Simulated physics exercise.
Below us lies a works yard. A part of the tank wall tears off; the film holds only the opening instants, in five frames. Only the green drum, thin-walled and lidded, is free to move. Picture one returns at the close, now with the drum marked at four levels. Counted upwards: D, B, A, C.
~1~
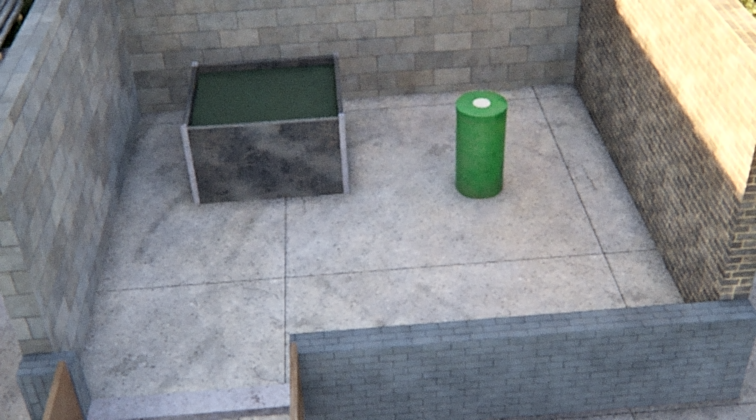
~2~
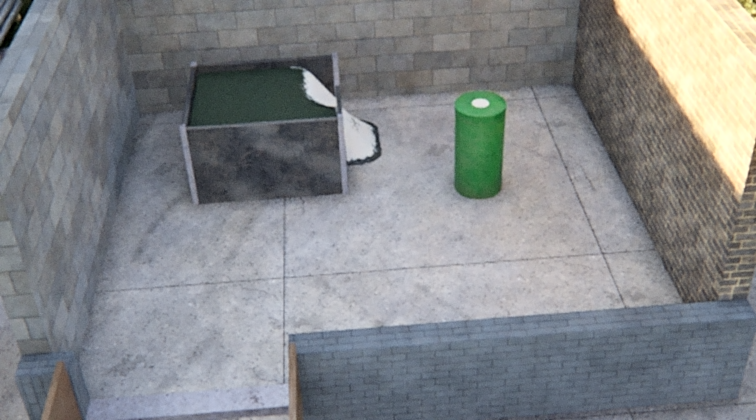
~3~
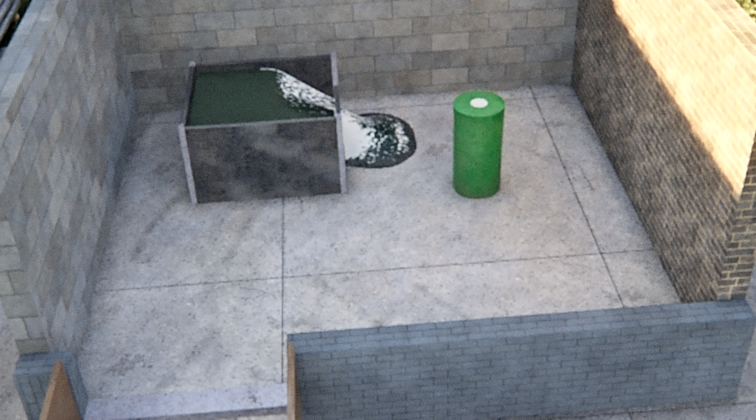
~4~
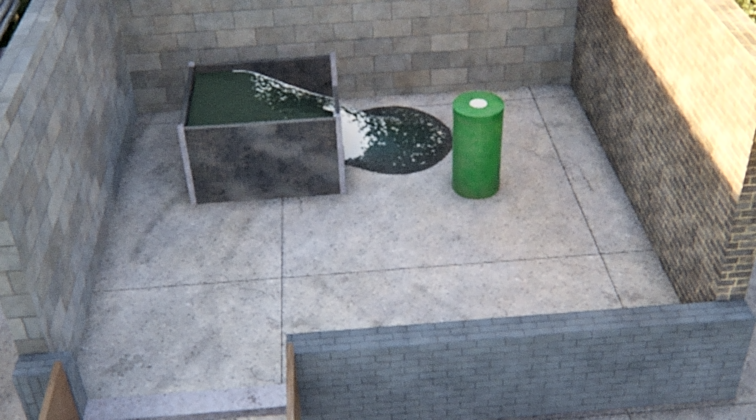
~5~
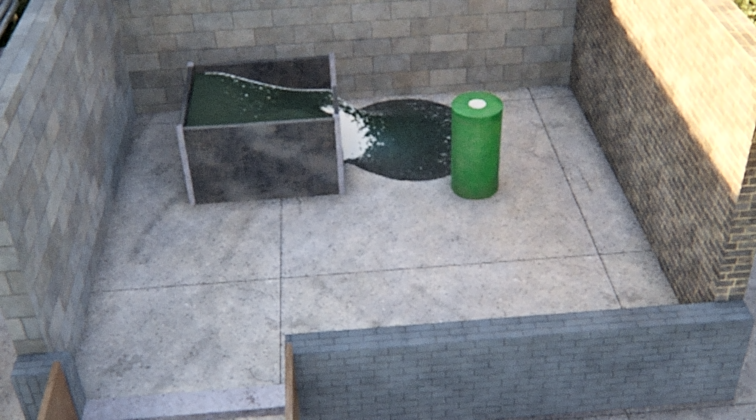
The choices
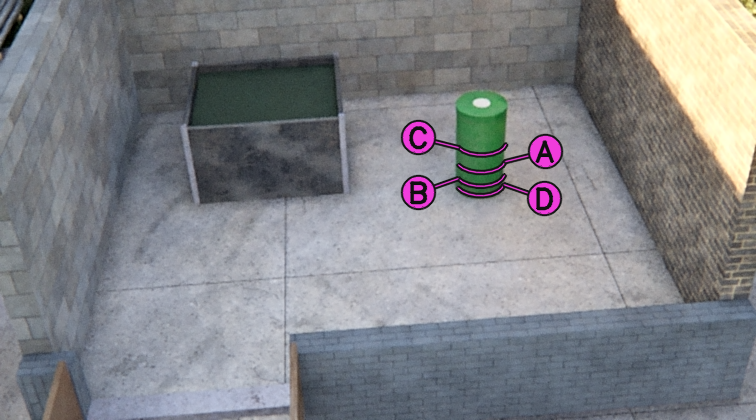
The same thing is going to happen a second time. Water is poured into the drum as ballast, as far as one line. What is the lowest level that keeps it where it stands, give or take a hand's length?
B.
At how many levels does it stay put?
Three.
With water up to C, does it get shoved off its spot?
No, that is safe.
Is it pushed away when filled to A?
No, that is safe.
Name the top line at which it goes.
The answer is D.
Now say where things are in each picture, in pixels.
In the first picture, lid of the green drum at (482, 104); tank full, its middle at (265, 97); open gate at (184, 347).
In the second picture, 1 % of the ground wet, in view closest to the drum at (373, 149).
In the third picture, 3 % of the ground wet, in view closest to the drum at (396, 157).
In the fourth picture, 6 % of the ground wet, in view closest to the drum at (437, 155).
In the fifth picture, lid of the green drum at (477, 104); 9 % of the ground wet, in view closest to the drum at (456, 164).
On the marked copy, A at (484, 172); B at (484, 186); C at (485, 154); D at (483, 195); from the bottom up D, B, A, C.
Choosing A, it does not move.
Choosing B, it does not move.
Choosing C, it does not move.
Choosing D, it is pushed about 4 times its own width away.
